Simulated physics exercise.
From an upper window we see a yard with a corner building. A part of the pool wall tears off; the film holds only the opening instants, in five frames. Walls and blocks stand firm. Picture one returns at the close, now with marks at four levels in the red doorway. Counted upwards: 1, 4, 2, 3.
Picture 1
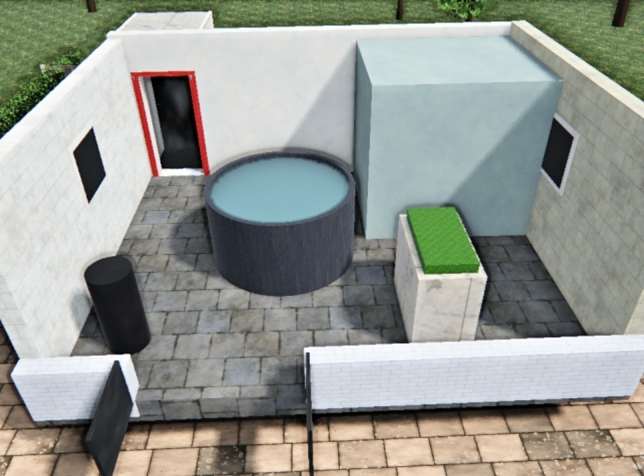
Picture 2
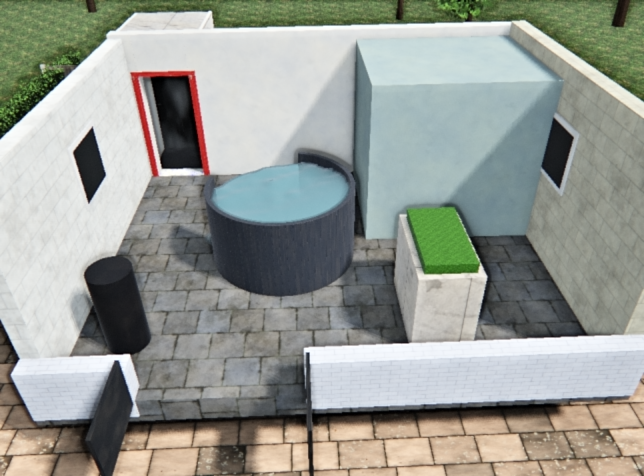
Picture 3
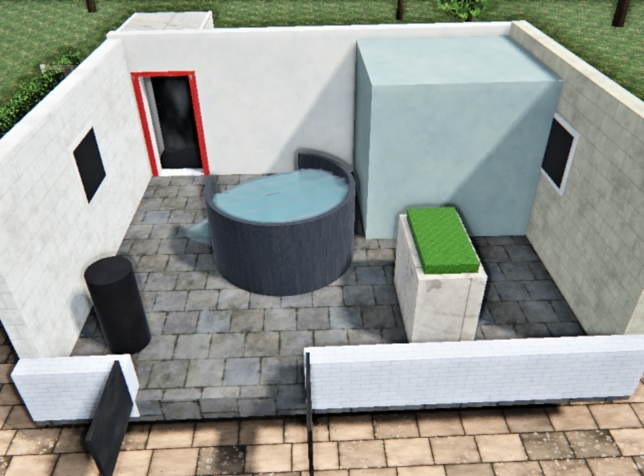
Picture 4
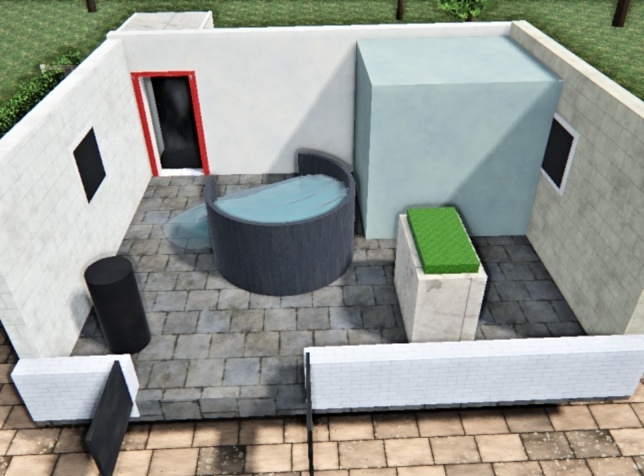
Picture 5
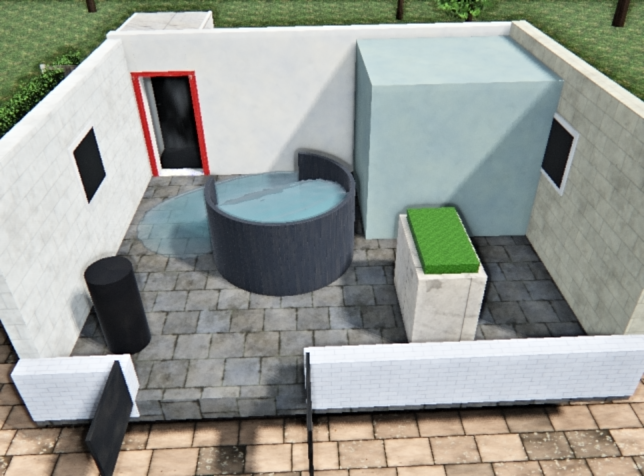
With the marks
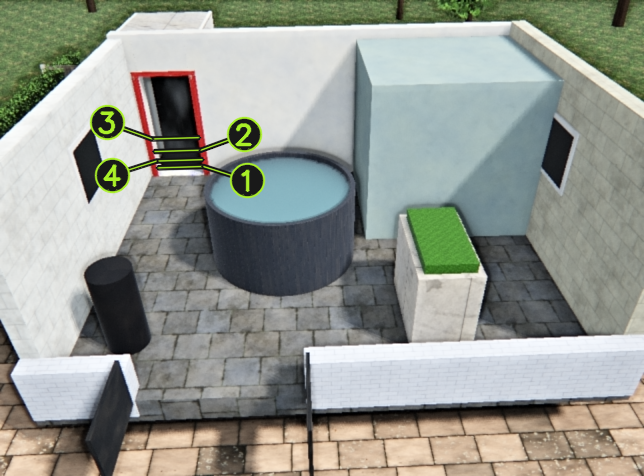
In a walled, paved yard seen from above, the back rim of a round dark pool opened up, and water poured out behind it and spread left across the stones toward the red doorway.
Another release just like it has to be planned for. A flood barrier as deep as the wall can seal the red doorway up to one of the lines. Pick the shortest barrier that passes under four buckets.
Take 3.
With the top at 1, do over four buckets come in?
Yes, that goes wrong.
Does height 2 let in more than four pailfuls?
Yes, it does.
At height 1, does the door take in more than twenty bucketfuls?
Yes, clearly.
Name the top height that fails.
That is height 2.
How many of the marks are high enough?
One.
In lime, 1 at (180, 167); 2 at (177, 150); 3 at (175, 138); 4 at (179, 160); from the bottom up 1, 4, 2, 3.
If 1 is chosen, dozens of bucketfuls pour in.
If 2 is chosen, about 9 bucketfuls get in.
If 3 is chosen, a bucket or two gets in.
If 4 is chosen, dozens of bucketfuls pour in.
